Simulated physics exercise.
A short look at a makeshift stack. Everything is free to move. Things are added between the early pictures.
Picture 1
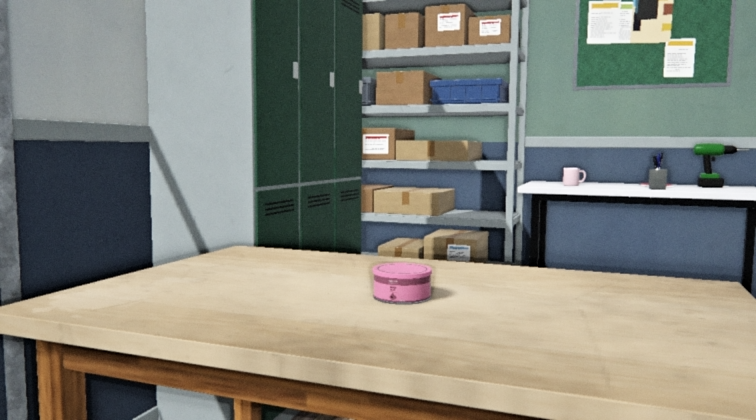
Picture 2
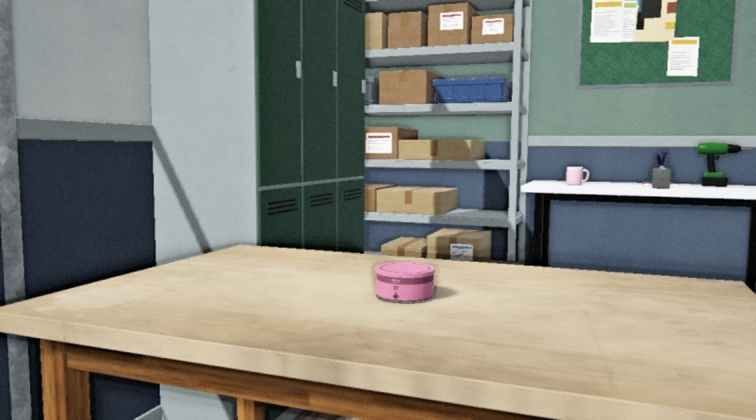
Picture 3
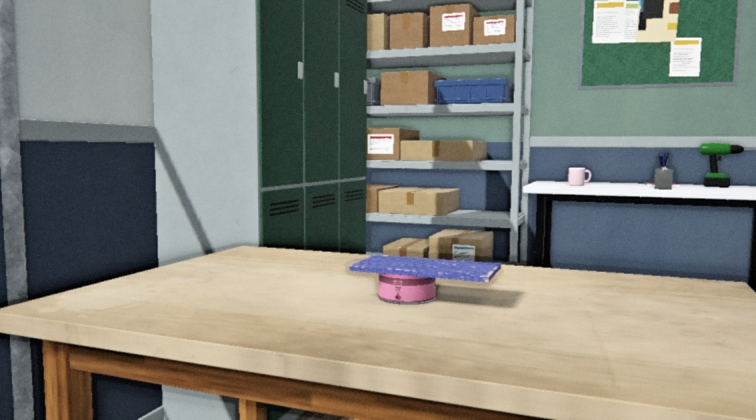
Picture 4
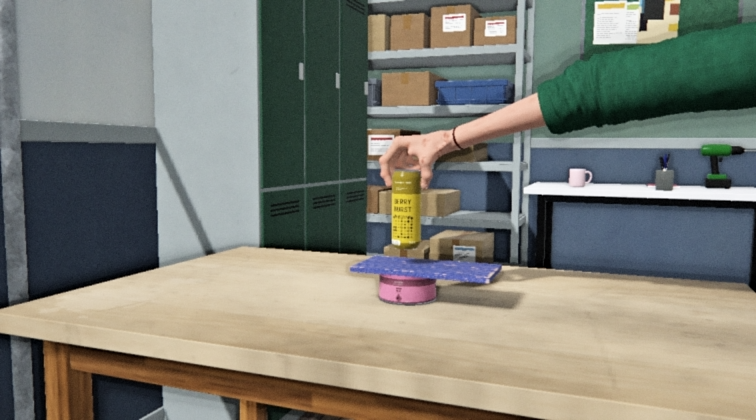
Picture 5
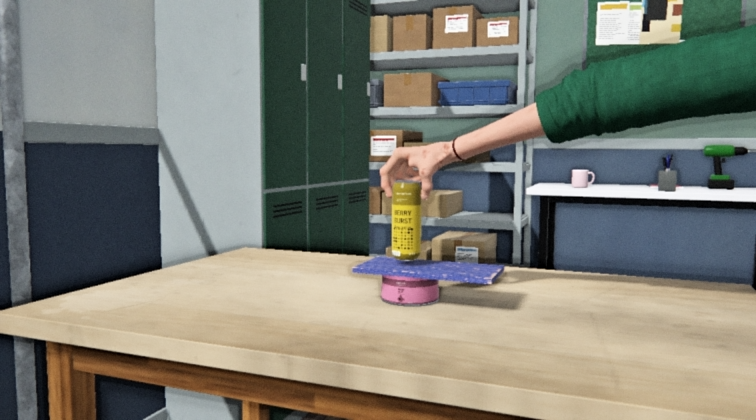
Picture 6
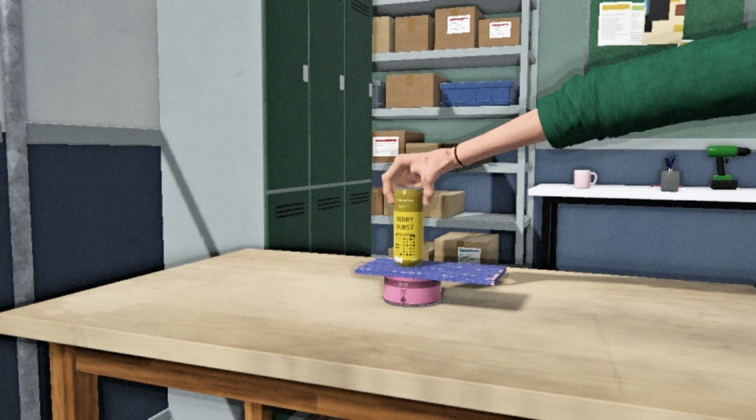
The clip opens on a round pink tin sitting alone on a wooden table, with lockers and shelves of boxes behind it. A flat blue board then appears across the top of the tin, and a green-sleeved arm reaches in from the right, lowering a yellow can onto the board and keeping hold of it.
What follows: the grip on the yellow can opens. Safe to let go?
As it turns out, it keeps its balance.
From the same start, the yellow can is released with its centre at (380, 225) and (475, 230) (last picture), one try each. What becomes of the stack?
In the first case it stays up; in the second case it loses its balance.
Then, 0.40 s past the last view, nothing moves.
Then, 1.10 s past the last view, yellow can resting near (409, 227).
Finally, all 3 still in place. Final places as the last picture's camera would see them, yellow can near (409, 227). The stack holds.
